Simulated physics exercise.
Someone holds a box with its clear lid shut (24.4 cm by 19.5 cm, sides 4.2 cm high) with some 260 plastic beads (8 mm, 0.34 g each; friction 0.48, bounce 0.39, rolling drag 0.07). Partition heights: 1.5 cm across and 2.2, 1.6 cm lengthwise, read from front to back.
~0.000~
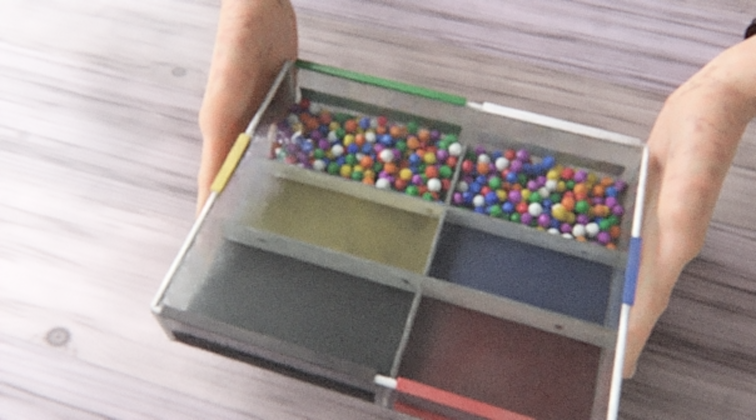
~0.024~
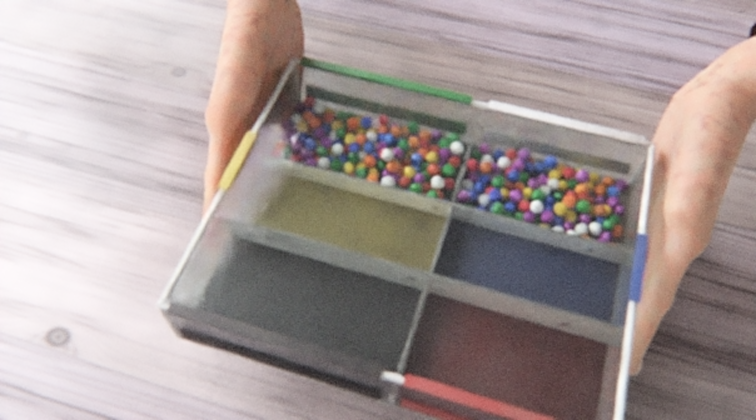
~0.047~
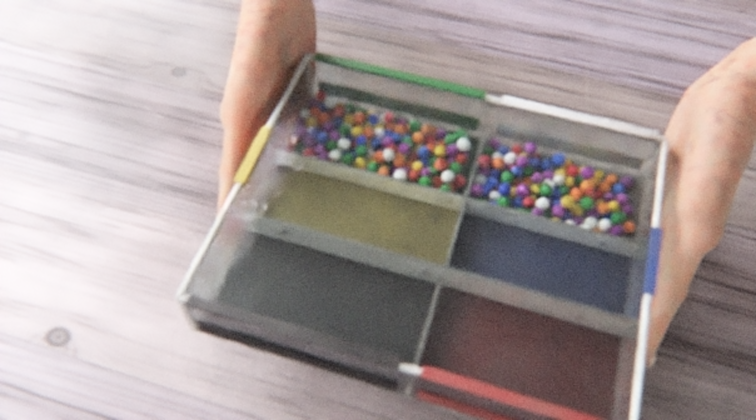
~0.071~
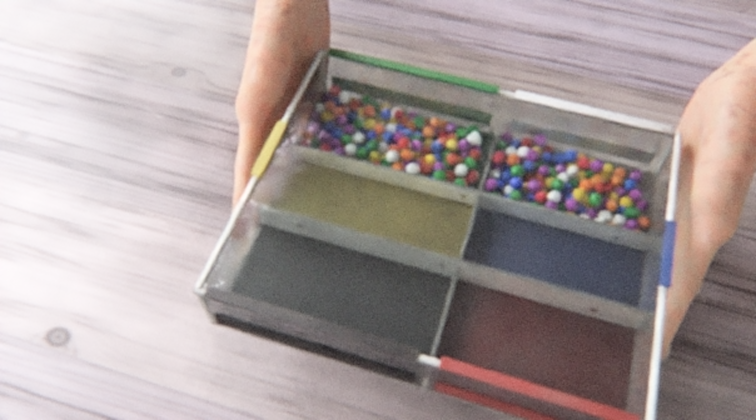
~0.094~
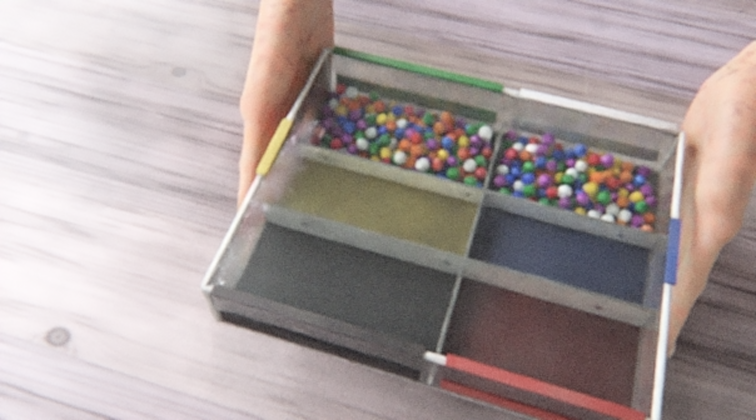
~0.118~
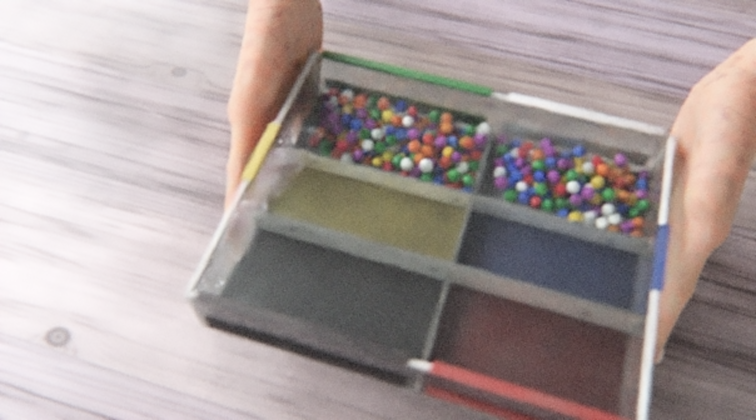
A clear-lidded box of colorful beads, held between two hands above a wooden surface, shifted slightly to the right and then back a little left, while the beads jostled in the two back compartments.
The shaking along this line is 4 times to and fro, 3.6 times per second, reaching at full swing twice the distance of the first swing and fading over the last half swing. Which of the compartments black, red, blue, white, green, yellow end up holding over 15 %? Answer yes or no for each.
Black - no; red - no; blue - no; white - yes; green - yes; yellow - yes.
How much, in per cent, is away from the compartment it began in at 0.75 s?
Around 30 %.
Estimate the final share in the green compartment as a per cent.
30 per cent, roughly.
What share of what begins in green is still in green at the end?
50 %, about.
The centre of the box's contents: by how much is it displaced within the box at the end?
The shift is roughly 2.0 cm.
After 0.46 s, tilt 0 degrees; blue 5 %, white 40 %, green 45 %, yellow 10 %; middle of all pieces near (417, 196).
After 0.75 s, tilt 0 degrees; blue 5 %, white 40 %, green 35 %, yellow 20 %; middle of all pieces near (405, 214).
Then, at 1.02 s, tilt 0 degrees; blue 5 %, white 30 %, green 30 %, yellow 25 %; middle of all pieces near (411, 212).
After 1.27 s, tilt 0 degrees; blue 10 %, white 30 %, green 30 %, yellow 30 %; middle of all pieces near (417, 188).
By 1.7 s all is still; black 0 %, red 0 %, blue 10 %, white 30 %, green 30 %, yellow 30 %.
